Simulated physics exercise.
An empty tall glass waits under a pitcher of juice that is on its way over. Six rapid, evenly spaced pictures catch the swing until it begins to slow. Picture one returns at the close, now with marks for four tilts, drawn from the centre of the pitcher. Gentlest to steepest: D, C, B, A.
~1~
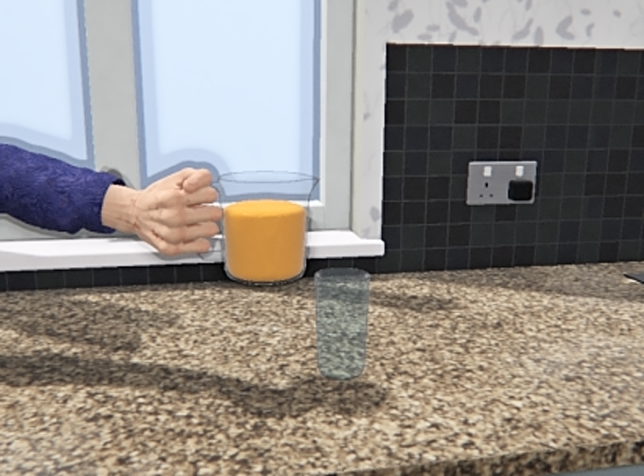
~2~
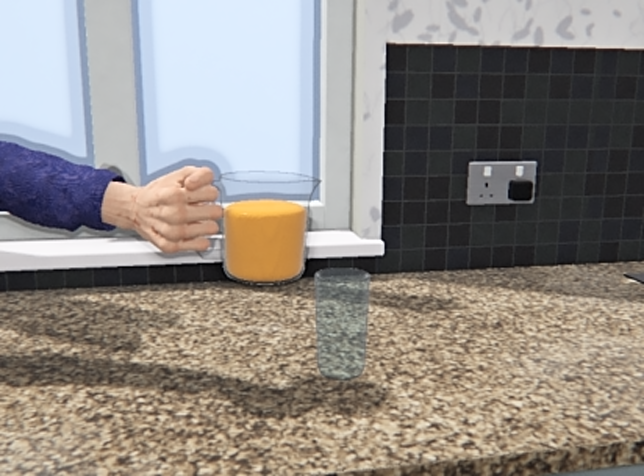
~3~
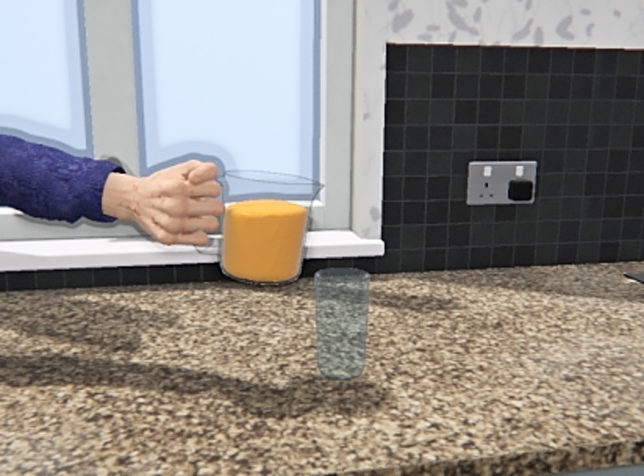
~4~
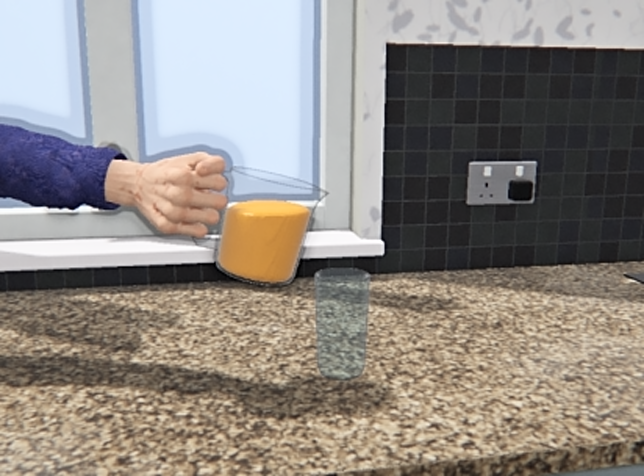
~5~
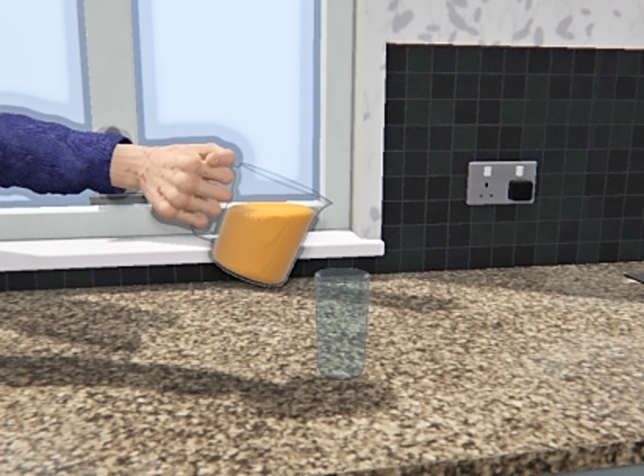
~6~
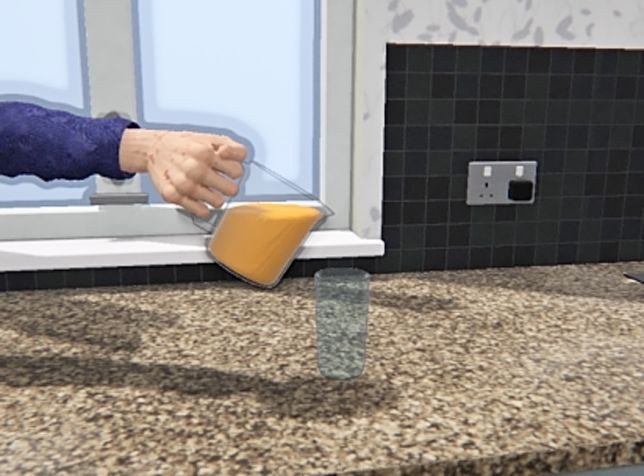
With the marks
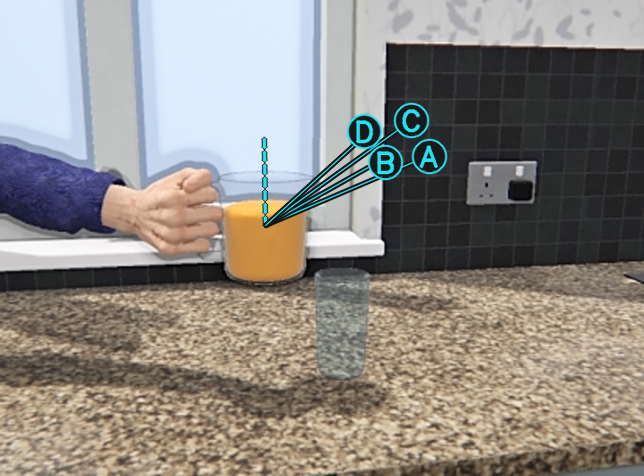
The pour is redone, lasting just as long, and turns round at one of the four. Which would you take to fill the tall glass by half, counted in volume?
Line B.
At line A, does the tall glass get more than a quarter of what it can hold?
Yes.
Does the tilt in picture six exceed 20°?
Yes, it does.
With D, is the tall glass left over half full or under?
Under half.
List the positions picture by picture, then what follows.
Upright, lip at (318, 178); rim of the tall glass round (342, 275); nothing has left yet.
Upright, lip at (320, 180); nothing has left yet.
Tipped about 6°, lip at (323, 185); nothing has left yet.
Tipped about 13°, lip at (327, 192); nothing has left yet.
Tipped about 22°, lip at (331, 202); nothing has left yet.
Tipped about 31°, lip at (334, 212); nothing has left yet.
On the marked copy, A at (413, 162); B at (368, 167); C at (397, 130); D at (353, 145).
If A is chosen, the tall glass ends with about 77 % of what it can hold; 5 % of the juice is spilt.
If B is chosen, the tall glass ends with about 52 % of what it can hold; 6 % of the juice is spilt.
If C is chosen, the tall glass ends with about 33 % of what it can hold; 5 % of the juice is spilt.
If D is chosen, the tall glass ends with about 20 % of what it can hold; 3 % of the juice is spilt.
